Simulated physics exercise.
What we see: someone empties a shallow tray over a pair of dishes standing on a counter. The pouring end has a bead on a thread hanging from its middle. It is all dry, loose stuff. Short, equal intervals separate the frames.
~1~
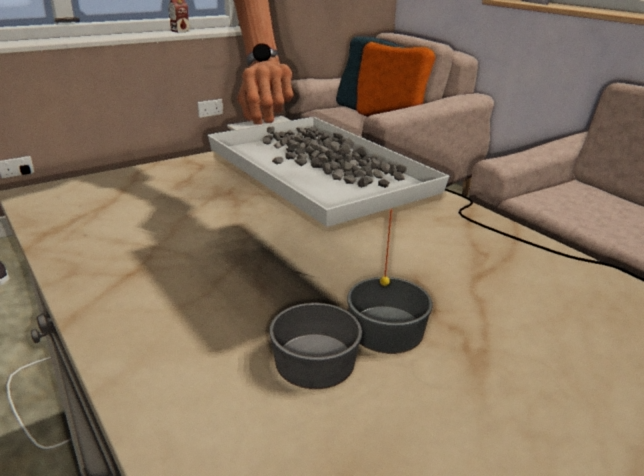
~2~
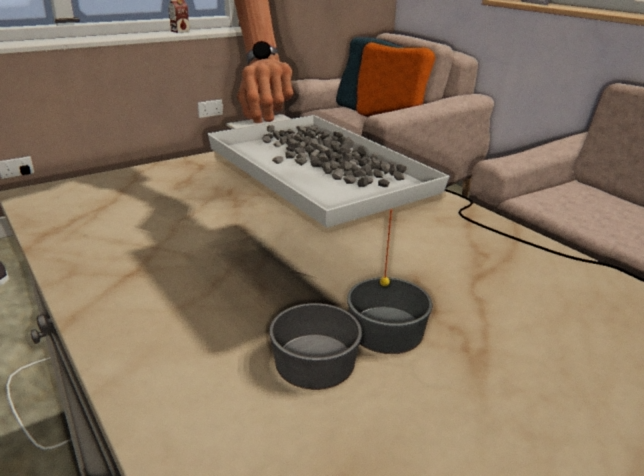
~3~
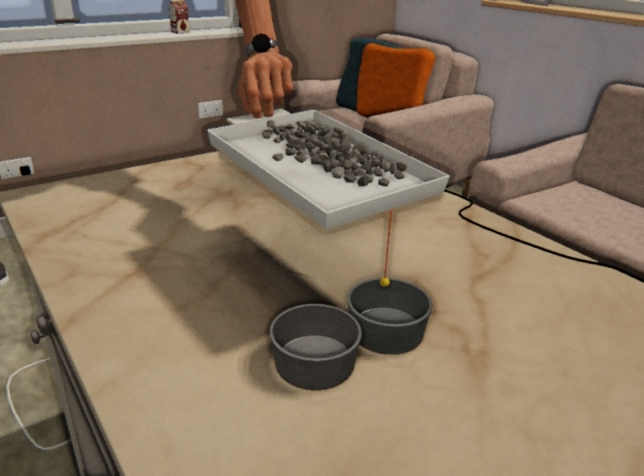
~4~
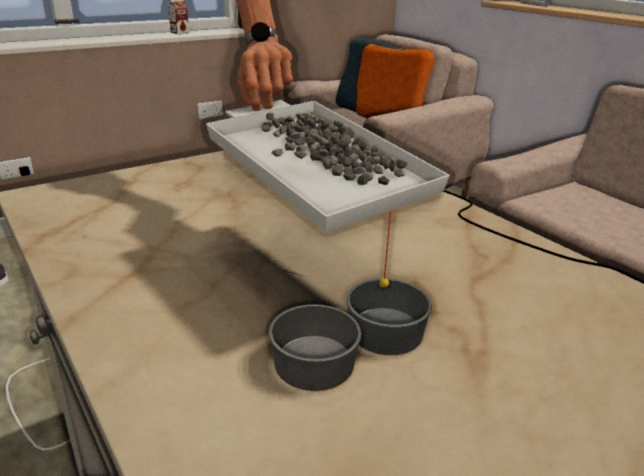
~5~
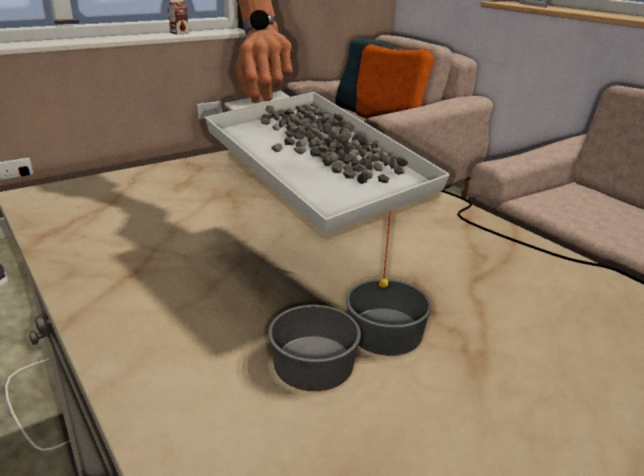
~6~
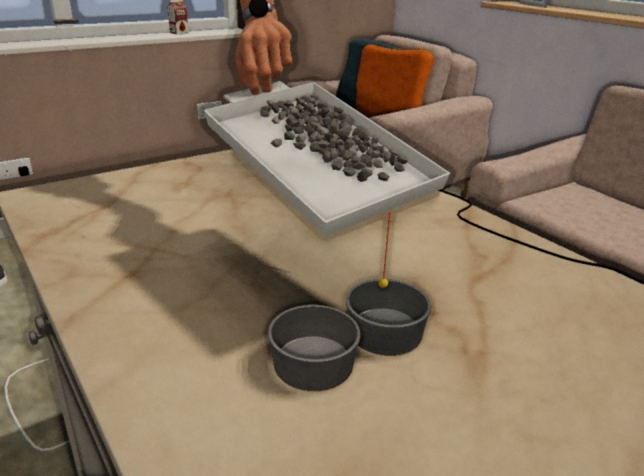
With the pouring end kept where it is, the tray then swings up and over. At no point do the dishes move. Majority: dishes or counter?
Most of the load will land in the dishes.
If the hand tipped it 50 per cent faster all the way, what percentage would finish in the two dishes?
That works out at roughly 70 per cent.
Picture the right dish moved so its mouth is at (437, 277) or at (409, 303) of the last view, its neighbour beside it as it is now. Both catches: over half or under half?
Result - try one, below the halfway mark; try two, past the halfway mark.
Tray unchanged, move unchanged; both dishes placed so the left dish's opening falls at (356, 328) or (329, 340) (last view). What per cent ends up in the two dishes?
That makes 70 per cent, followed by 70 per cent.
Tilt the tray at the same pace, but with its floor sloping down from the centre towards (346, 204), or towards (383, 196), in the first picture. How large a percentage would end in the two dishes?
Around 60 percent for the first aim and around 30 percent for the second.
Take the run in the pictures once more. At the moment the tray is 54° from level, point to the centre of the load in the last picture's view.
I'd mark it close to (336, 194).
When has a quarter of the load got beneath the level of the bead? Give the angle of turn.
Approx. reading: About 80°.
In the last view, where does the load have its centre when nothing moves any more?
The centre settles at about (326, 350).
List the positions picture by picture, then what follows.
In the first picture, corners of the pouring end at (328, 208) and (445, 176), level; middle of the load at (331, 152), bits of gravel; left dish at (341, 367); right dish at (416, 333); bead on its thread at (385, 281).
In the second picture, corners of the pouring end at (328, 209) and (445, 176), level; middle of the load at (331, 151).
In the third picture, corners of the pouring end at (328, 211) and (446, 176), tipped barely, lowest at the left corner; middle of the load at (331, 148).
In the fourth picture, corners of the pouring end at (327, 214) and (446, 175), tipped a little, lowest at the left corner; middle of the load at (331, 142).
In the fifth picture, corners of the pouring end at (327, 217) and (446, 174), tipped a little, lowest at the left corner; middle of the load at (331, 137).
In the sixth picture, corners of the pouring end at (326, 220) and (446, 173), tipped a little, lowest at the left corner; middle of the load at (331, 131); left dish at (340, 369); right dish at (415, 335).
Soon, tray tipped steeply; nearly all on the tray; a stray few in the left dish; a stray few in the air.
A while on, tray tipped right over; about half on the tray; about a third in the left dish; a small part in the right dish; a small part outside both; a small part in the air.
Towards the end, tray tipped past a quarter turn; most in the left dish; a small part in the right dish; a small part outside both.
Finally, tray tipped past a quarter turn; most in the left dish; a small part in the right dish; a small part outside both.
